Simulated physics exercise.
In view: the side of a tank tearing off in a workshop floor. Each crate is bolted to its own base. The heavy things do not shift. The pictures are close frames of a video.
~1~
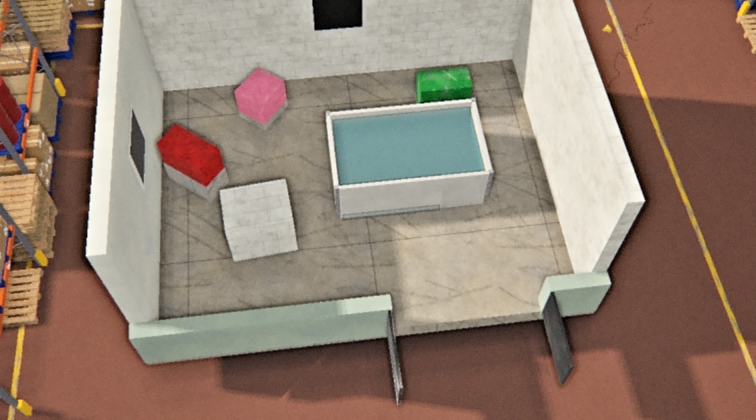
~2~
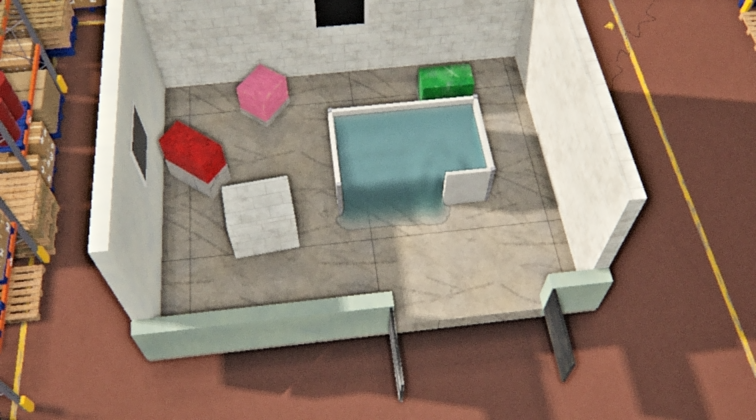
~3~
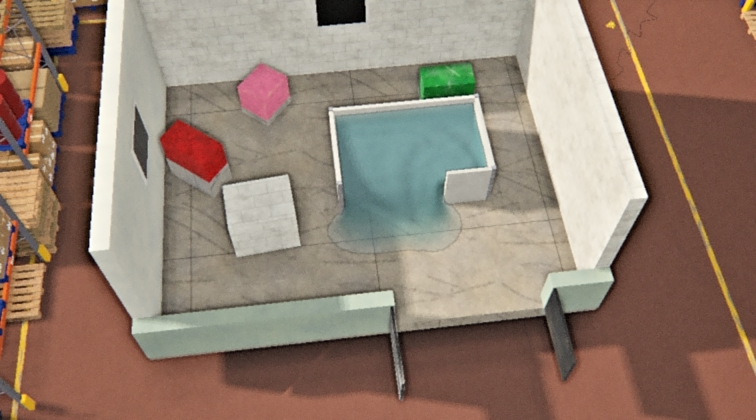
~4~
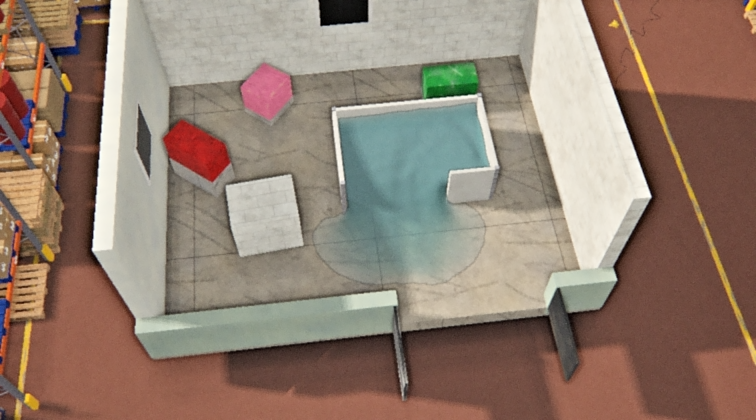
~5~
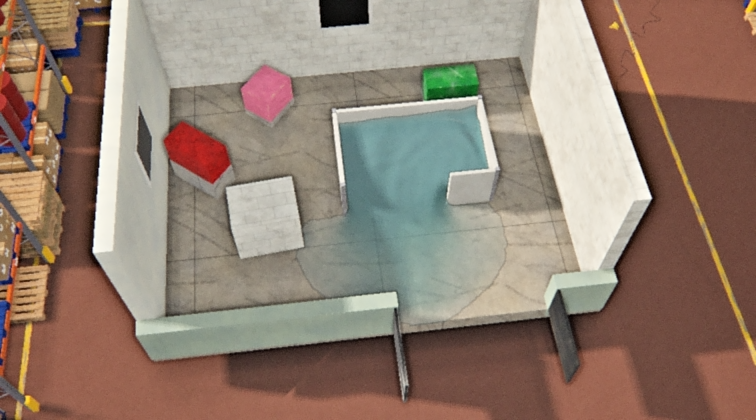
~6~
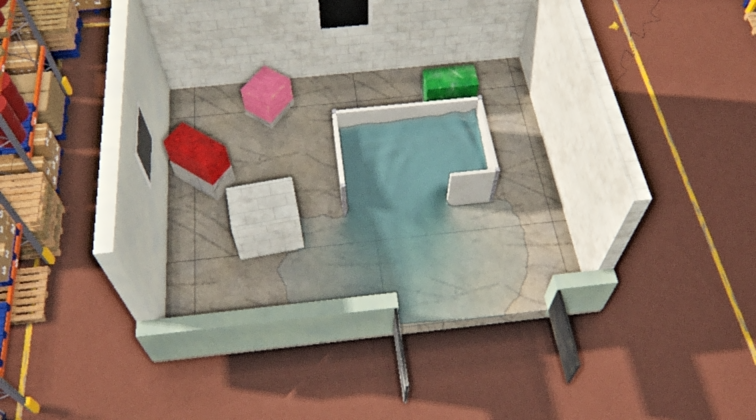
A white-walled, roofless room with a grey stone floor stands in a warehouse with reddish flooring and shelving at left, seen from high above by a nearly still camera. A white-sided tank of blue water sits right of centre, with red, pink and white blocks to its left and a green one behind. Part of its front side opens, and water pours out, spreading across the floor toward the doorway.
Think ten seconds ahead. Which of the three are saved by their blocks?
The pink crate escapes dry; the green crate escapes dry; the red crate escapes dry.
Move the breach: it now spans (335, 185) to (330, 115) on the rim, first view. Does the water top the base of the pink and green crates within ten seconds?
My reading: The pink crate ends up wet; the green crate is wetted.
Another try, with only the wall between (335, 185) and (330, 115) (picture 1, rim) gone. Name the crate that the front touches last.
That is the one in green.
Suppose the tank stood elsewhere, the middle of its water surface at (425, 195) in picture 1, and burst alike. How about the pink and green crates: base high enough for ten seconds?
In short: Pink escapes it; green is safe.
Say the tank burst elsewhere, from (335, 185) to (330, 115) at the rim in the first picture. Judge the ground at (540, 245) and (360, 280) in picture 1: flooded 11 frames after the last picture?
As listed: No water, awash.
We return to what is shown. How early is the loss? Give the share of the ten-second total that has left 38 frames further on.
Close to 90 %.
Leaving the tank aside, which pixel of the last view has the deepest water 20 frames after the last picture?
Roughly at (169, 193).
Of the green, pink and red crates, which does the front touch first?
That is the red-painted one.
A moment on, water covers 30 % of the floor; the pink crate not reached, the green crate not reached, the red crate not reached.
Next, water covers 35 % of the floor; the pink crate not reached, the green crate not reached, the red crate not reached.
Then, water covers 50 % of the floor; the pink crate not reached, the green crate not reached, the red crate water round its plinth.
Later, water covers 65 % of the floor; the pink crate water round its plinth, the green crate not reached, the red crate water round its plinth.
In the end, water covers 85 % of the floor; the pink crate stayed above the water, the green crate stayed above the water, the red crate stayed above the water.
